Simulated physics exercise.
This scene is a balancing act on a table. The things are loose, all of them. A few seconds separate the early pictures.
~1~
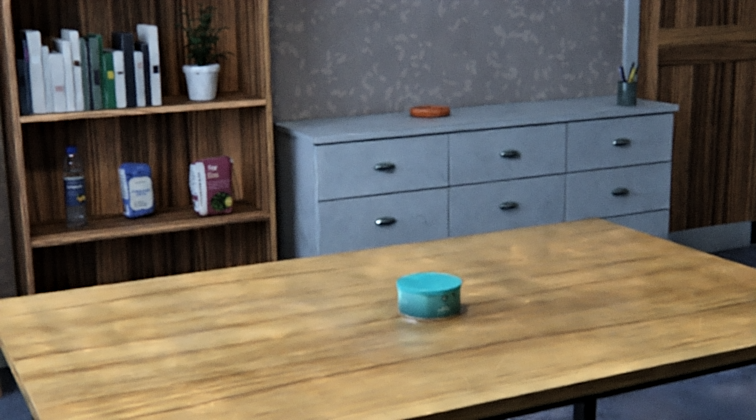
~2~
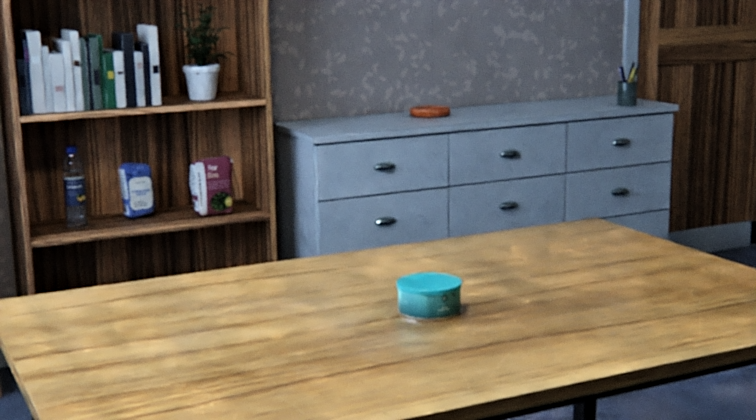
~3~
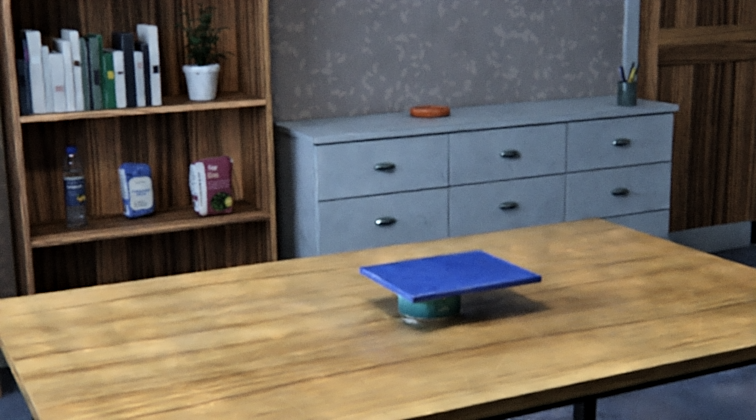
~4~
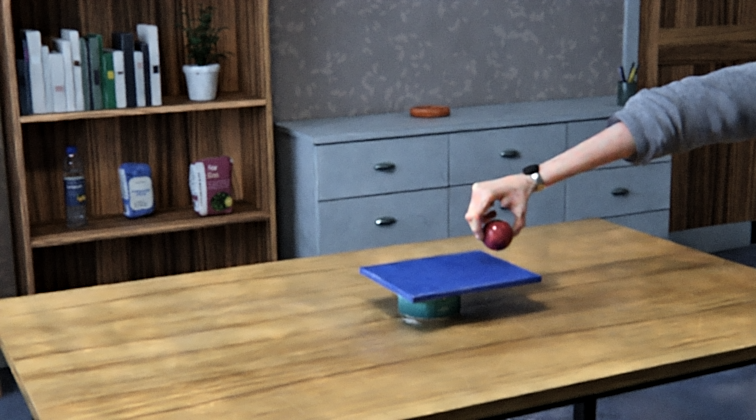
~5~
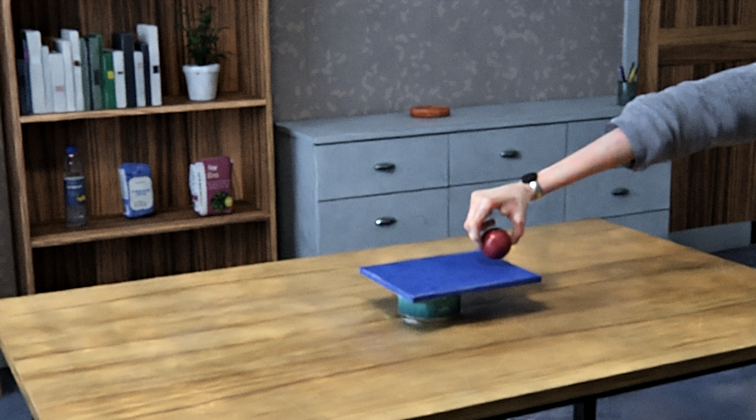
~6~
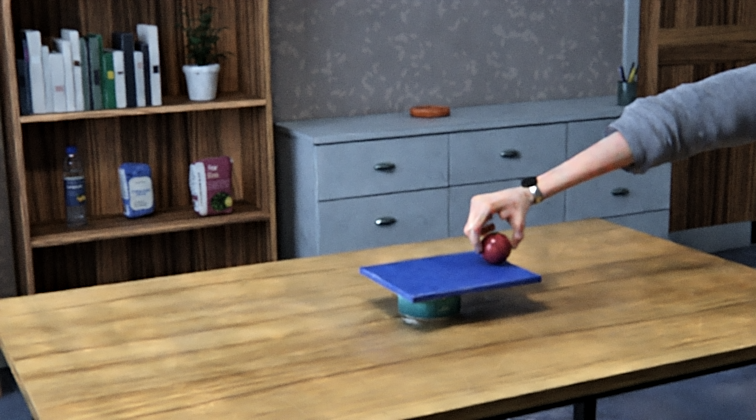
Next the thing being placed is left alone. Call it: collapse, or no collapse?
Collapse.
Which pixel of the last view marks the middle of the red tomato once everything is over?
The object winds up at approximately (536, 278).
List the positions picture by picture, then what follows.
The last thing is not in view yet, in the first picture.
The last thing is not in view yet, in the second picture.
The last thing is not in view yet; blue lid (449, 275), in the third picture.
Still above its spot; red tomato (497, 235); blue lid (449, 275), in the fourth picture.
Still above its spot; red tomato (496, 243); blue lid (449, 275), in the fifth picture.
In place under the hand; red tomato (496, 248); blue lid (449, 275), in the sixth picture.
Then, 0.30 s on from there, red tomato now fallen; blue lid turned 31° from how it was put.
Then, 0.50 s on from there, blue lid turned 24° from how it was put.
Then, 0.90 s on from there, blue lid turned 22° from how it was put.
In the end, fallen, red tomato; moved from the start, blue lid; turquoise tub unmoved. At the end, from the last picture's camera, red tomato near (536, 278). The stack comes apart.
